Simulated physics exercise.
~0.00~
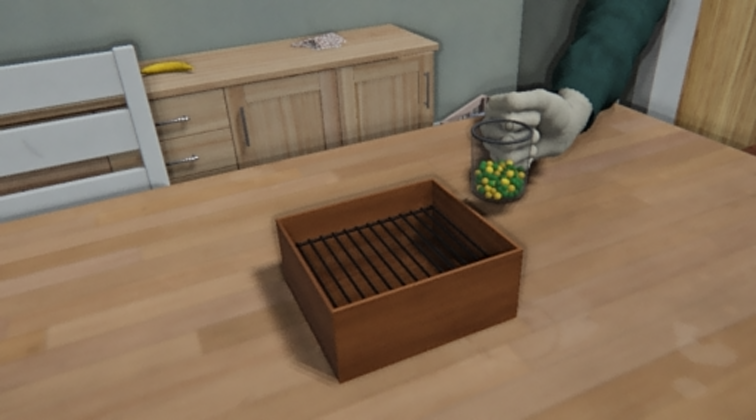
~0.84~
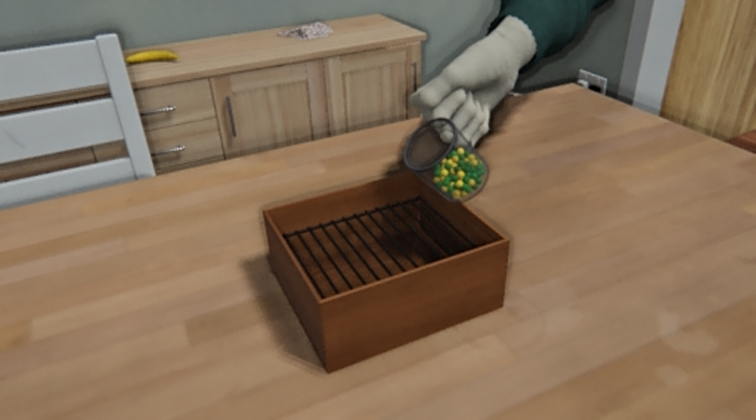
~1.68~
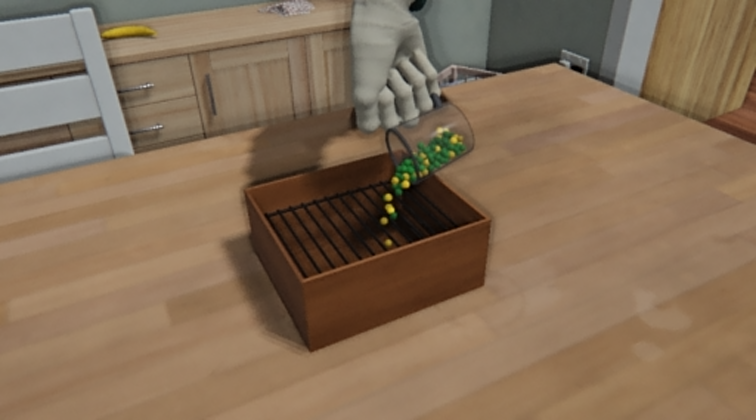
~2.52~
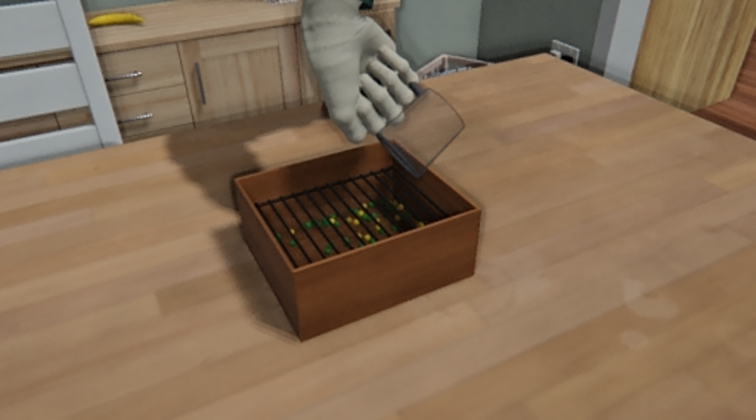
The clip opens on a wooden table holding an open brown box with a rack of dark wires across it, while a gloved hand holds a clear cup of small yellow and green pieces upright beyond the box. The hand carries the cup left toward the box and starts to lean it, with the pieces still inside. It then tips the cup onto its side, and both colours spill in a loose stream over the rack. The hand turns the cup further over until it is empty. At the end, all the yellow and green pieces lie beneath the wires, having passed between them.
